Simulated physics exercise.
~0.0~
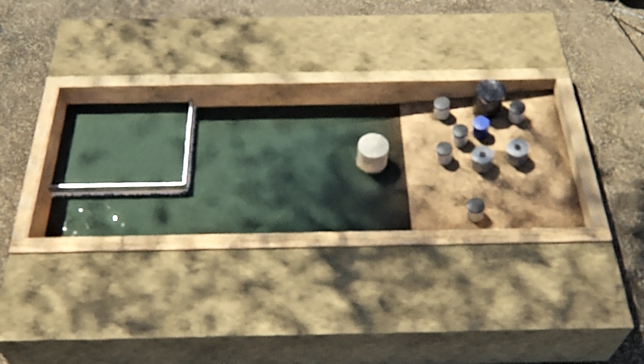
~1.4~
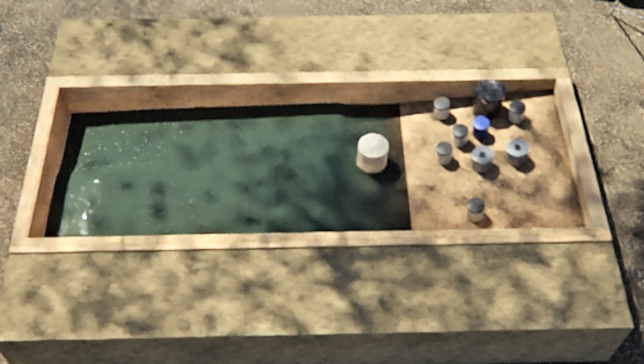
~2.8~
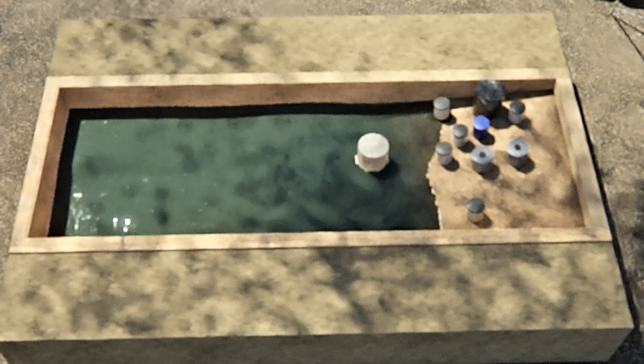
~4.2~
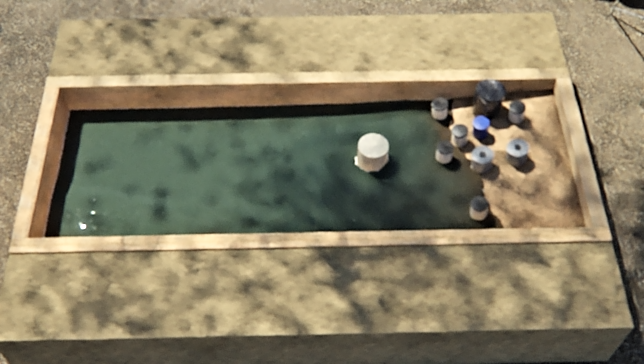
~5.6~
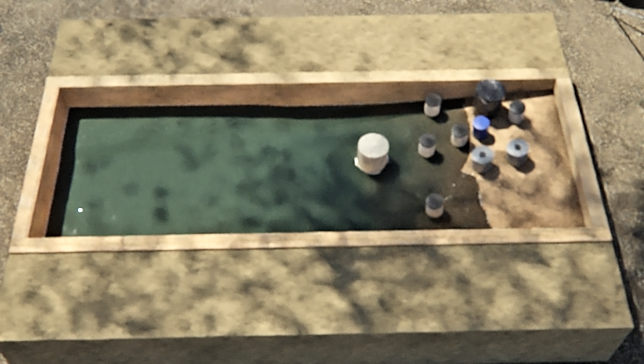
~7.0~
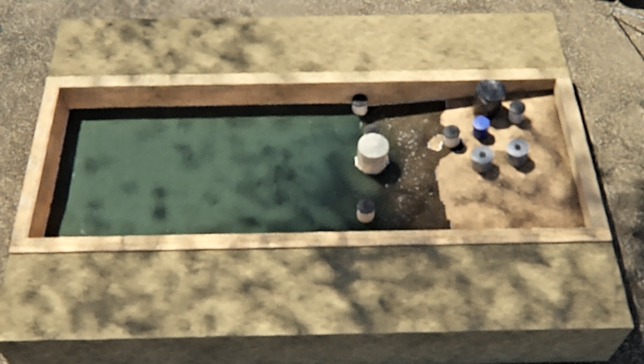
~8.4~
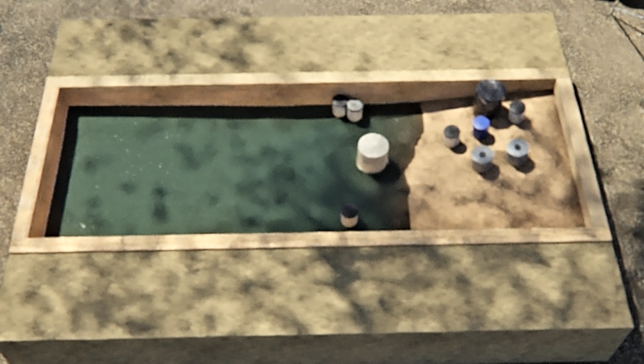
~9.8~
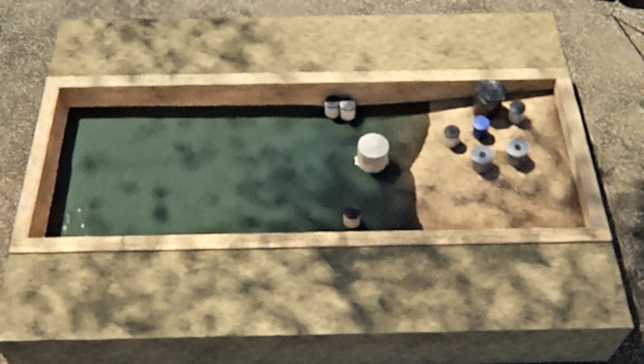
The clip shows a wooden-framed basin of green water beside a sandy slope dotted with small containers; a wave runs up the sand and recedes, carrying three small containers leftward into the water, while the blue one stays on the sand.
